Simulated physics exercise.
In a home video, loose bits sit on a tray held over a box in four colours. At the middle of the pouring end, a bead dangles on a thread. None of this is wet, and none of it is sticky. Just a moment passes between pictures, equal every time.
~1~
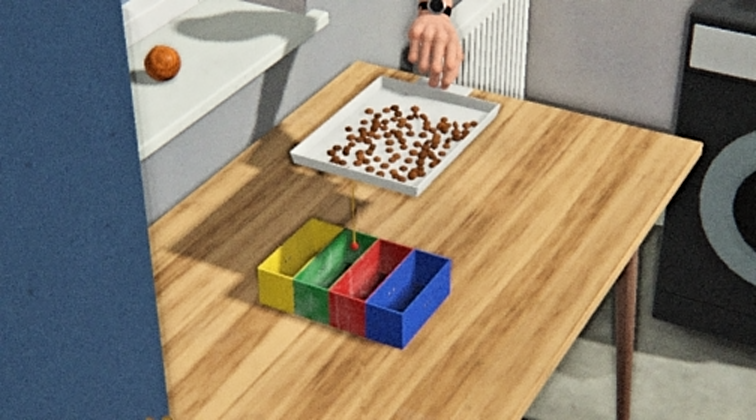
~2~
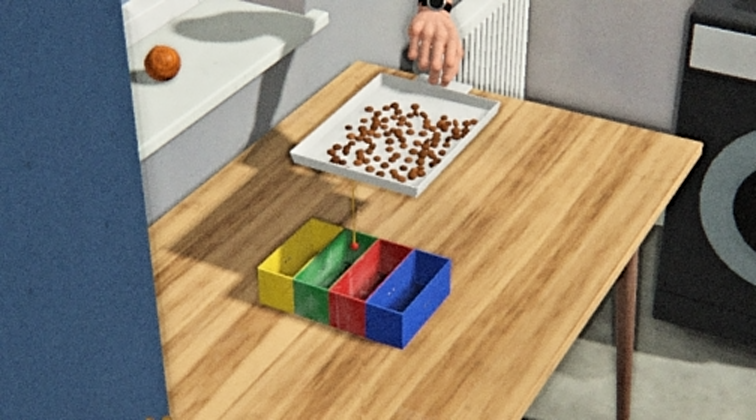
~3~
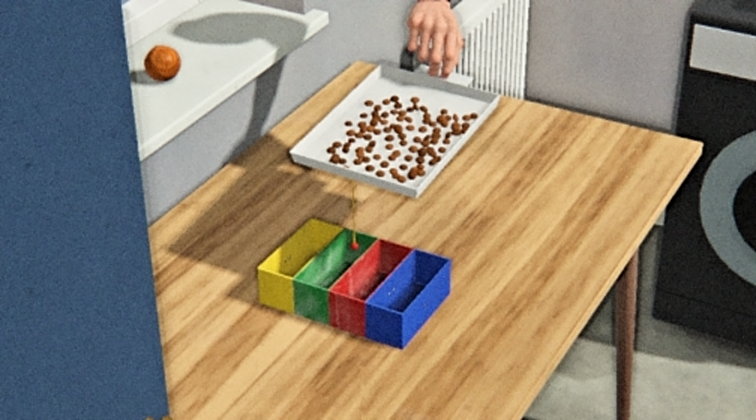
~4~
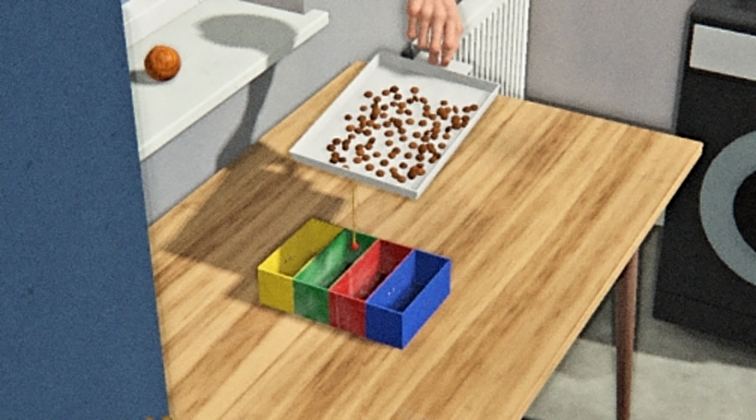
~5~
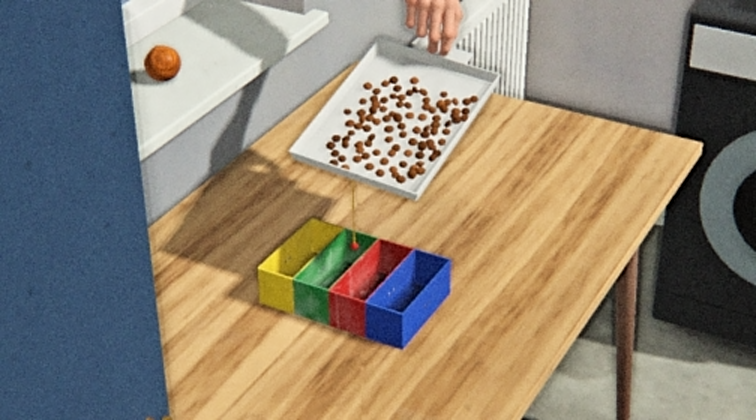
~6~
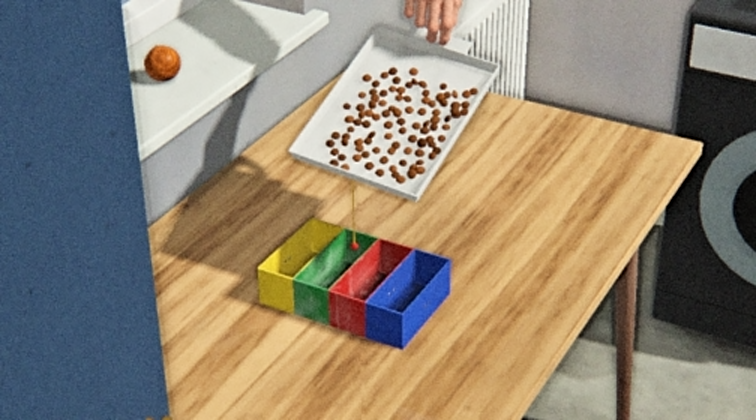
A hand held a white tray of brown kibble above a yellow, green, red and blue box on a wooden table, then gradually raised the tray's far end, tilting it toward the box.
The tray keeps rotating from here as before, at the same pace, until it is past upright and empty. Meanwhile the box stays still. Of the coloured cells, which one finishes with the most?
The blue cell finishes with the most.
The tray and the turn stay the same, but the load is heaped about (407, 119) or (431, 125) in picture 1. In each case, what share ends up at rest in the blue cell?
First case: Around 50 %; second case: Around 50 %.
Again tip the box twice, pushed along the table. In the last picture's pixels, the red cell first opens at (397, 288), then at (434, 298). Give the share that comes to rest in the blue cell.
Trial 1 about 10 %, trial 2 about 0 %.
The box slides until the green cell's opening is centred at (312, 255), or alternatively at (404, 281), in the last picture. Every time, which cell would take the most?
In the first try it is the blue cell, in the second it is that green cell.
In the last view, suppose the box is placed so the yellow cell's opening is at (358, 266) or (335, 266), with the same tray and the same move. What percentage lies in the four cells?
You'd see roughly 90 per cent first and roughly 100 per cent second.
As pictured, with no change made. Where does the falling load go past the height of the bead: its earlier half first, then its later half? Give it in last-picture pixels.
It goes through near (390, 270) first, then near (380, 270).
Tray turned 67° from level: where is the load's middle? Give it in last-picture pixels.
Roughly at (387, 175).
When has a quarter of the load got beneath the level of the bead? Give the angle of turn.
That happens at close to 85 degrees.
Soon after the last picture, tray tipped steeply; nearly all on the tray; a small part falling or outside the box.
A little later, tray tipped past a quarter turn; a small part on the tray; about a third in the blue cell; about a quarter in the red cell; a stray few in the green cell; a stray few in the yellow cell; about a quarter falling or outside the box.
Later still, tray tipped past a quarter turn; about half in the blue cell; about a third in the red cell; a small part in the green cell; a stray few in the yellow cell; a small part falling or outside the box.
At rest, tray tipped past a quarter turn; about half in the blue cell; about a third in the red cell; a small part in the green cell; a stray few in the yellow cell; a small part outside the box.
